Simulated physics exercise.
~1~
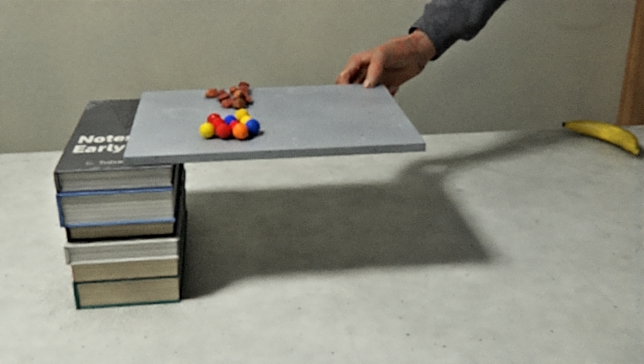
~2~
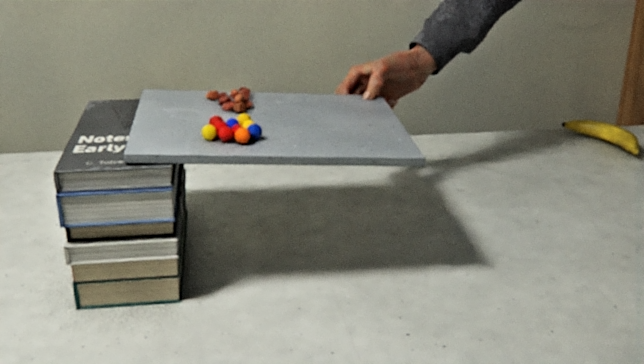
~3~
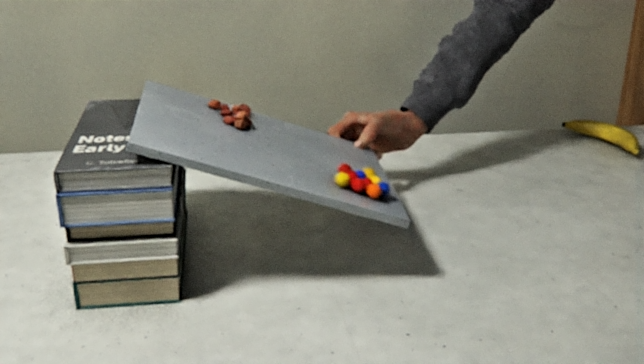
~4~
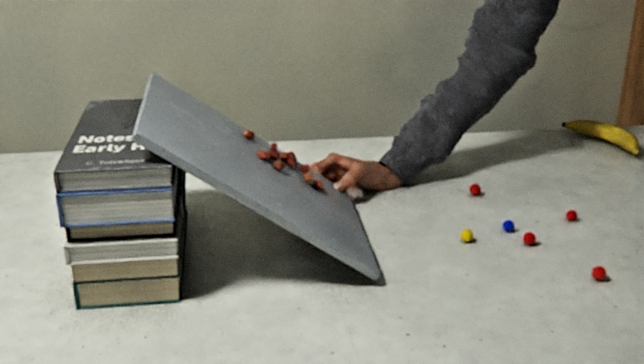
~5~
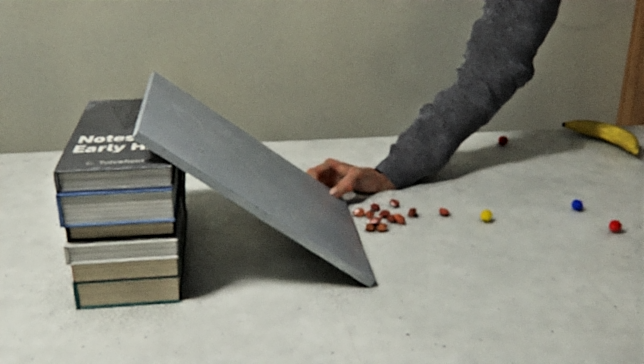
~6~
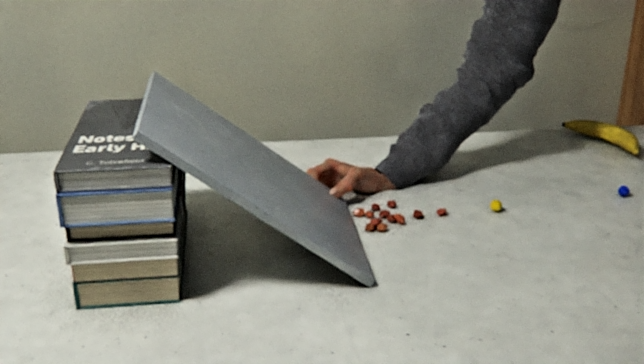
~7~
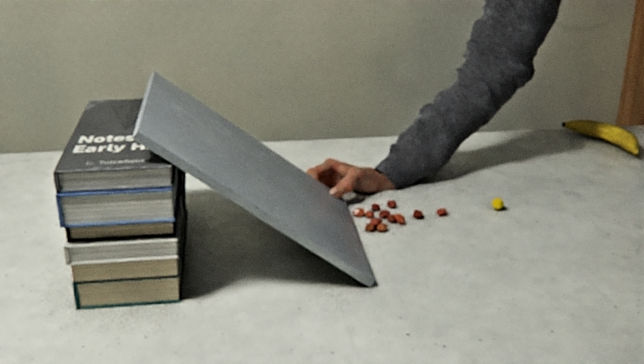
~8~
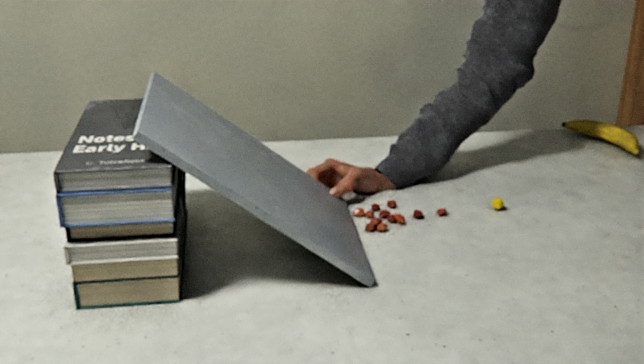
On a pale grey counter against a plain wall, seen from the front and slightly above, a grey board rests on a stack of books at left, its right end held up by a hand. Small reddish-brown pieces sit toward the back of the board, colourful balls nearer the front, and a banana lies at far right. The hand lowers the right end, and the balls roll down first while the brown pieces lag behind. The balls scatter rightward across the counter as the brown pieces slide to the foot. Most balls leave view, leaving one yellow ball beyond the brown cluster.
